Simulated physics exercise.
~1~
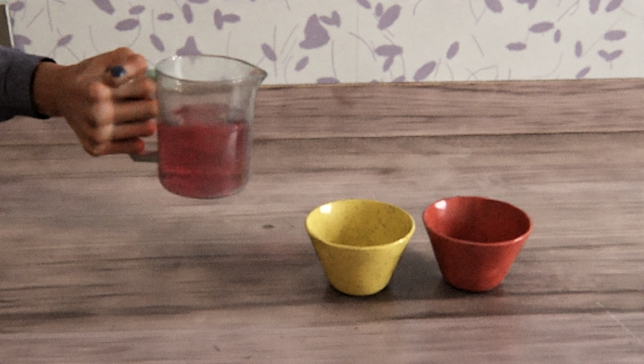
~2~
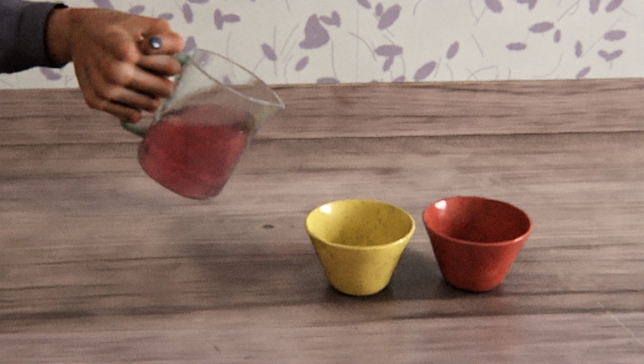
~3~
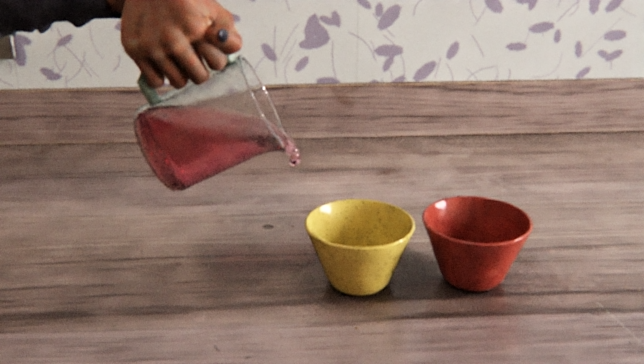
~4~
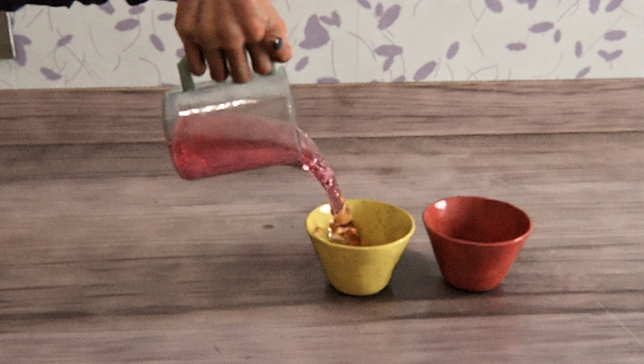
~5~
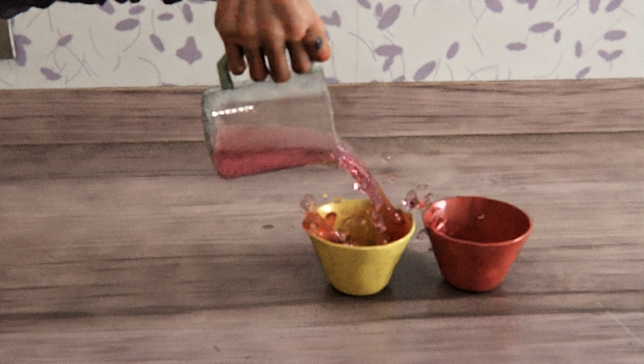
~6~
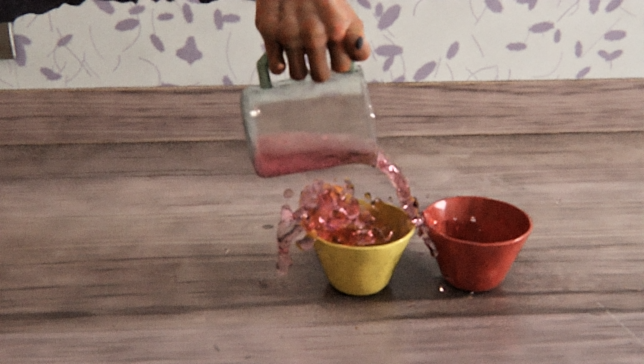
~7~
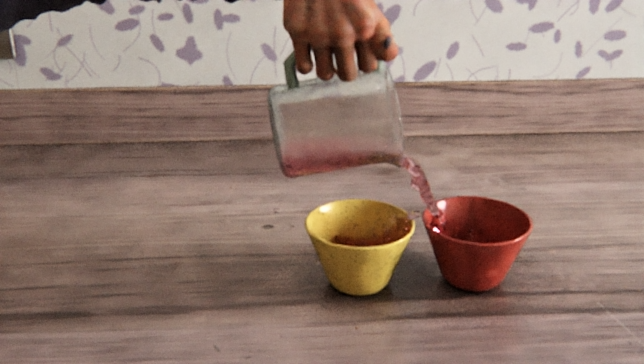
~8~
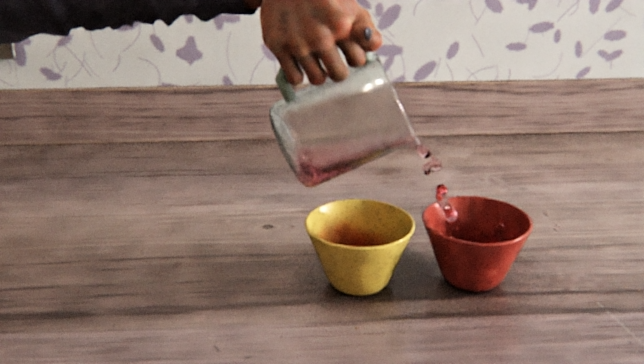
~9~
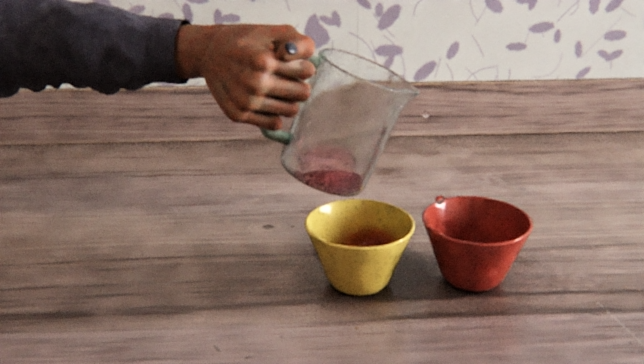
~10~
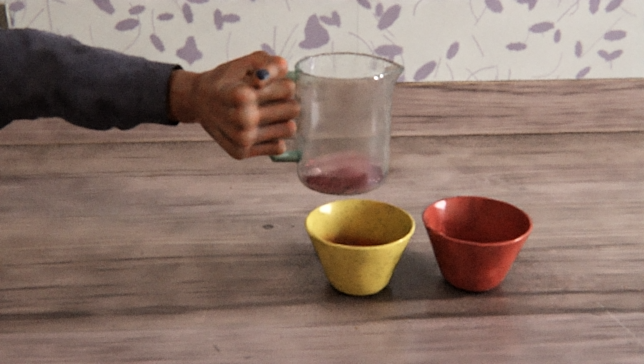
We see a hand tilt a glass jug of pink liquid over a yellow cup, splashing as it moves right to pour into a red cup, then turn the jug upright above them with a little liquid left inside.
